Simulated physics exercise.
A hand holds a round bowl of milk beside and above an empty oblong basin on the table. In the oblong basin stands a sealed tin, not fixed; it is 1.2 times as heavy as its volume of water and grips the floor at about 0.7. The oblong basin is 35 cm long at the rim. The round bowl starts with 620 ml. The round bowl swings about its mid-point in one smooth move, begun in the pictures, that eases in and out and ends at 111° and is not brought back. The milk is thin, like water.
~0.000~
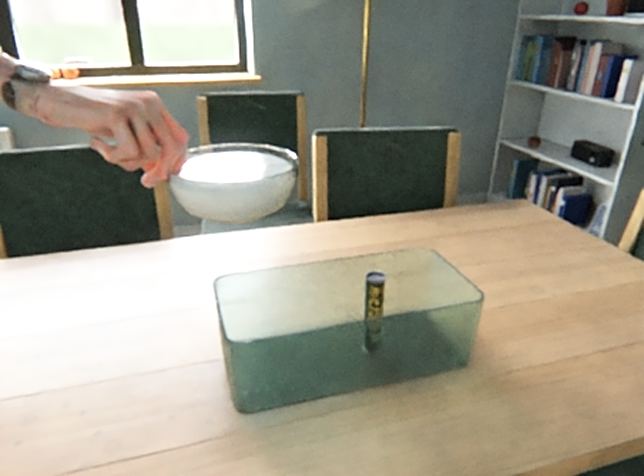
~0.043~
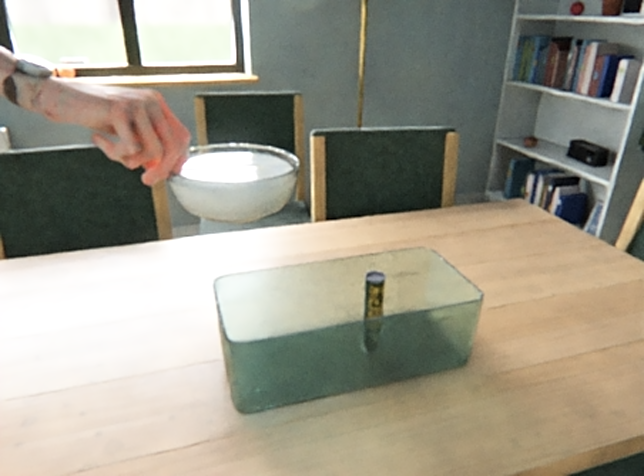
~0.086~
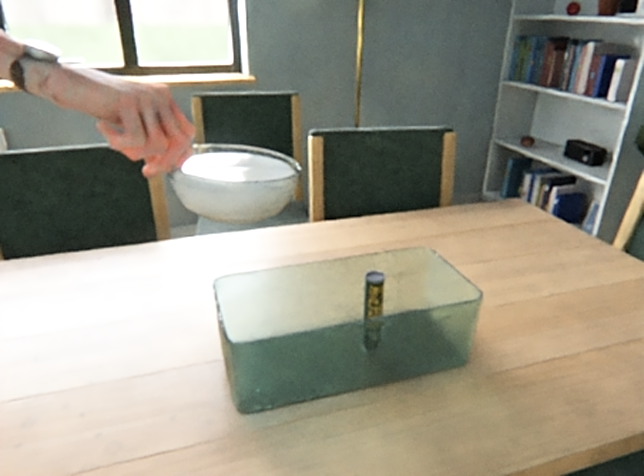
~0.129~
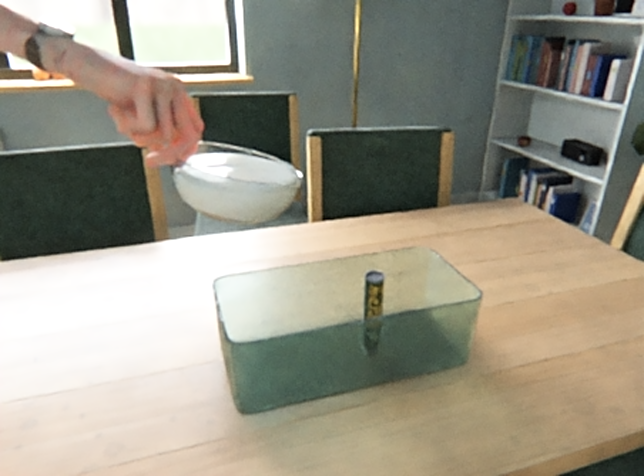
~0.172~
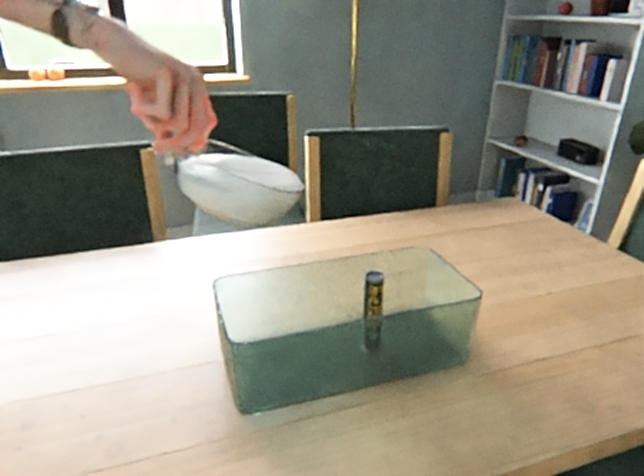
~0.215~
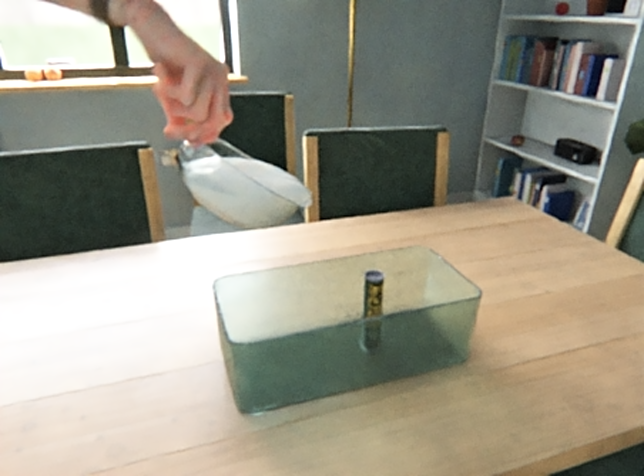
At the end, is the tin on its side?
It stays up.
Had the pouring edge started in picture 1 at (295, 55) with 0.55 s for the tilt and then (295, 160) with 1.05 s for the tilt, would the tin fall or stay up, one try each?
First it falls; then it stays up.
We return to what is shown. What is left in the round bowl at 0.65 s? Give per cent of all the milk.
Near 0 in a hundred.
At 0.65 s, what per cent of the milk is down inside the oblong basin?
About 96 per cent.
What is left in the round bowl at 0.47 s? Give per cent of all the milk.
Some 3 per cent.
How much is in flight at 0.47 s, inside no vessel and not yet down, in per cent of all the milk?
Some 42 per cent.
Then, 0.47 s in, the tilt is 105° and 3 per cent is still to pour; the tin stands where it began.
Then, 0.65 s in, the tilt is 111° and 0 per cent is still to pour; the tin stands where it began.
Then, 0.84 s in, the tilt is 111° and 0 per cent is still to pour; the tin stands where it began.
Then, 1.05 s in, the tilt is 111° and 0 per cent is still to pour; the tin stands where it began.
Finally, the tin stands where it began.
